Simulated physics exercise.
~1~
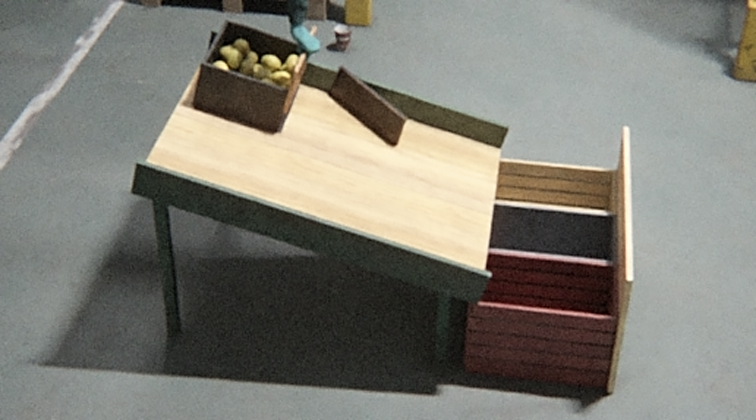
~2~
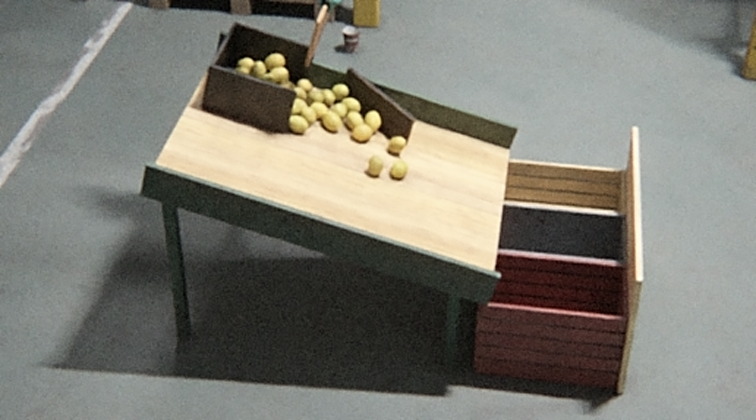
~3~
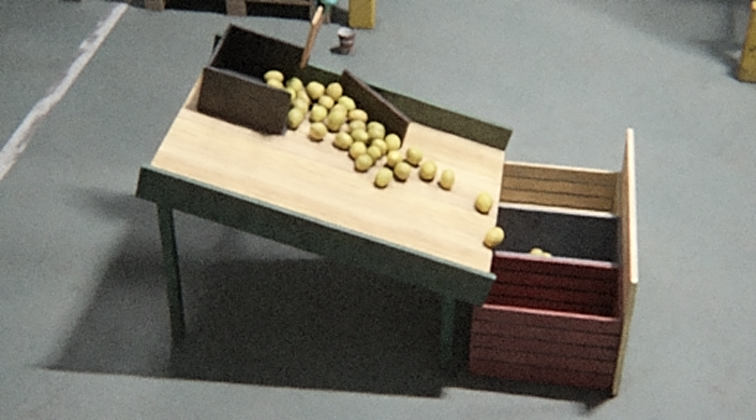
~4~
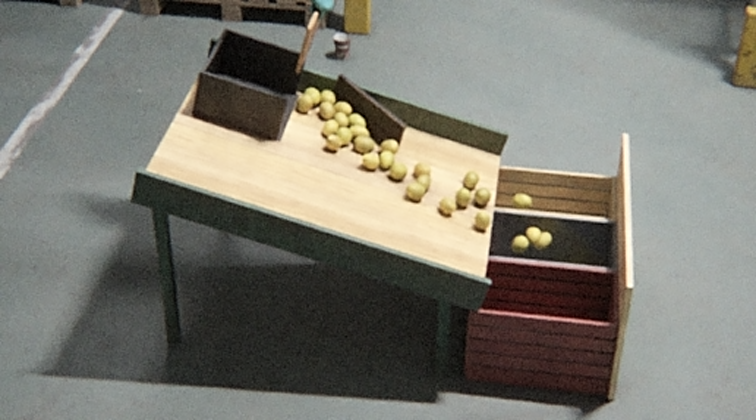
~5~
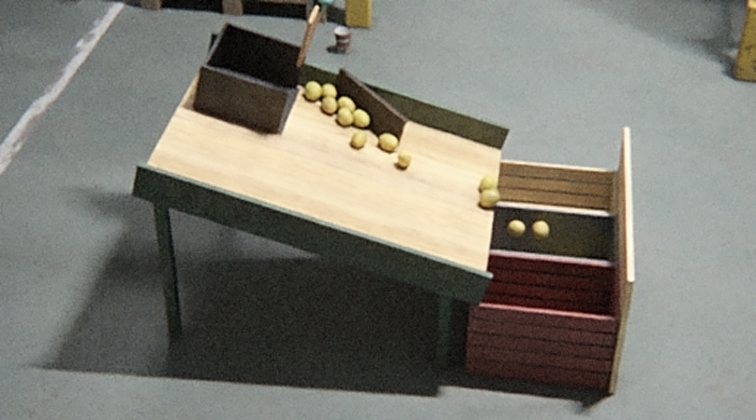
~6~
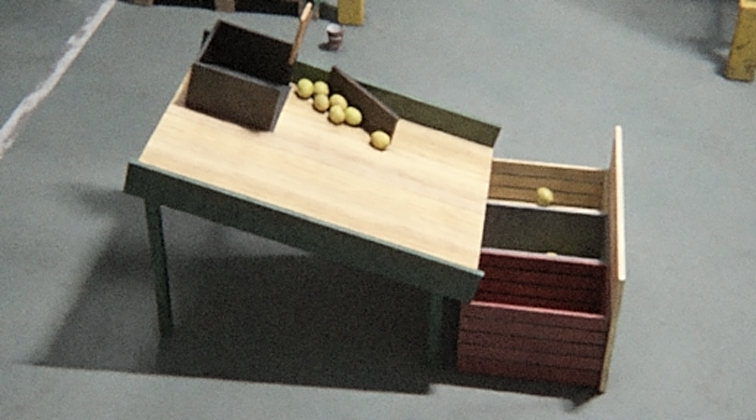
On a sloping wooden table in a grey-floored room, a gate lifted on a dark box and yellow lemons rolled down past an angled board, mostly dropping into the bins at the right, while a short line of them stayed resting against the board.
